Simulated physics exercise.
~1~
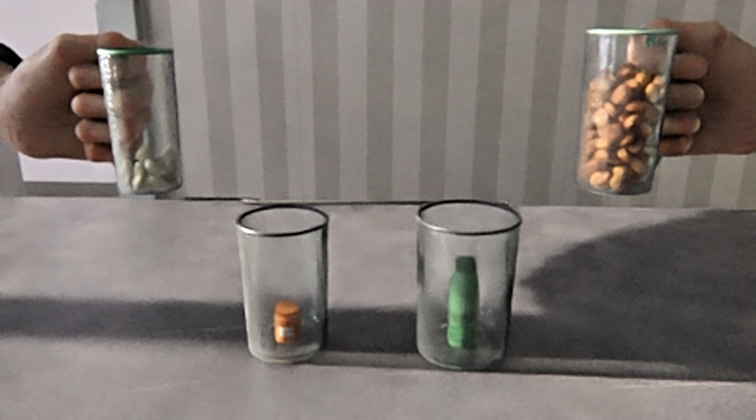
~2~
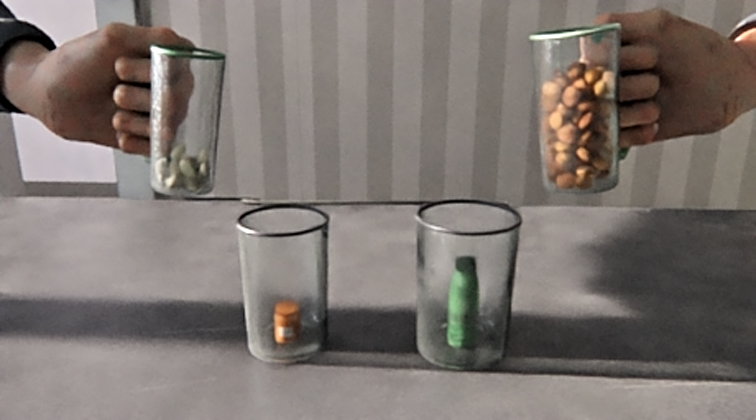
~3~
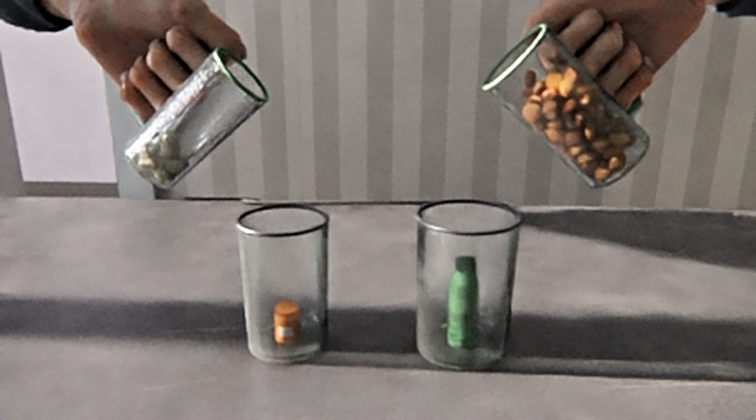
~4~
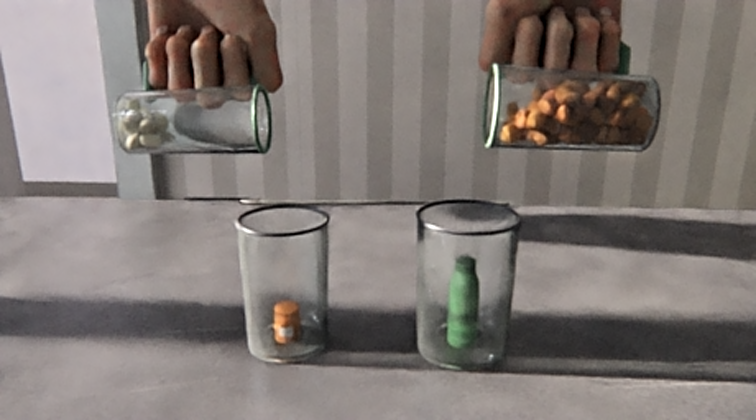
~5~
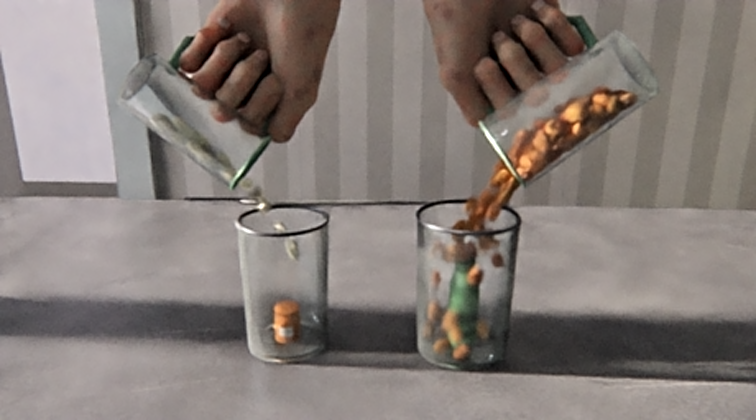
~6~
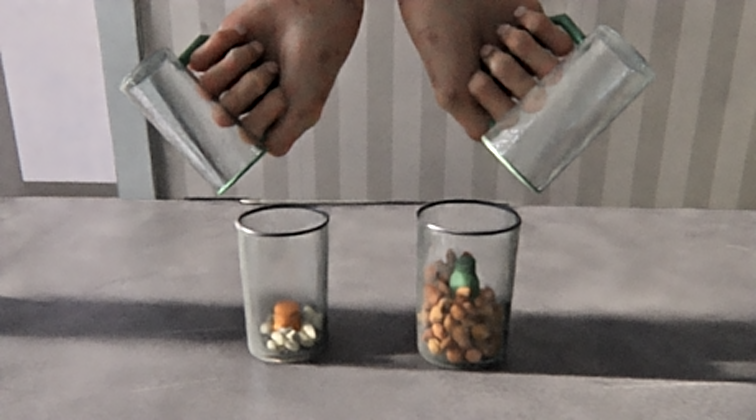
At first, two hands hold clear cups above two glasses on a grey table, the left glass holding a small orange object and the right one a green bottle shape. The left cup has a few pale pieces in it, while the right is filled with orange-brown ones. The hands bring the cups inward and tip them onto their sides, then further over until the pieces tumble into the glasses. Both cups end up empty, still tilted mouth-down above the glasses. Pale pieces lie low around the orange object, and brown ones surround the green shape, with both tops still showing.
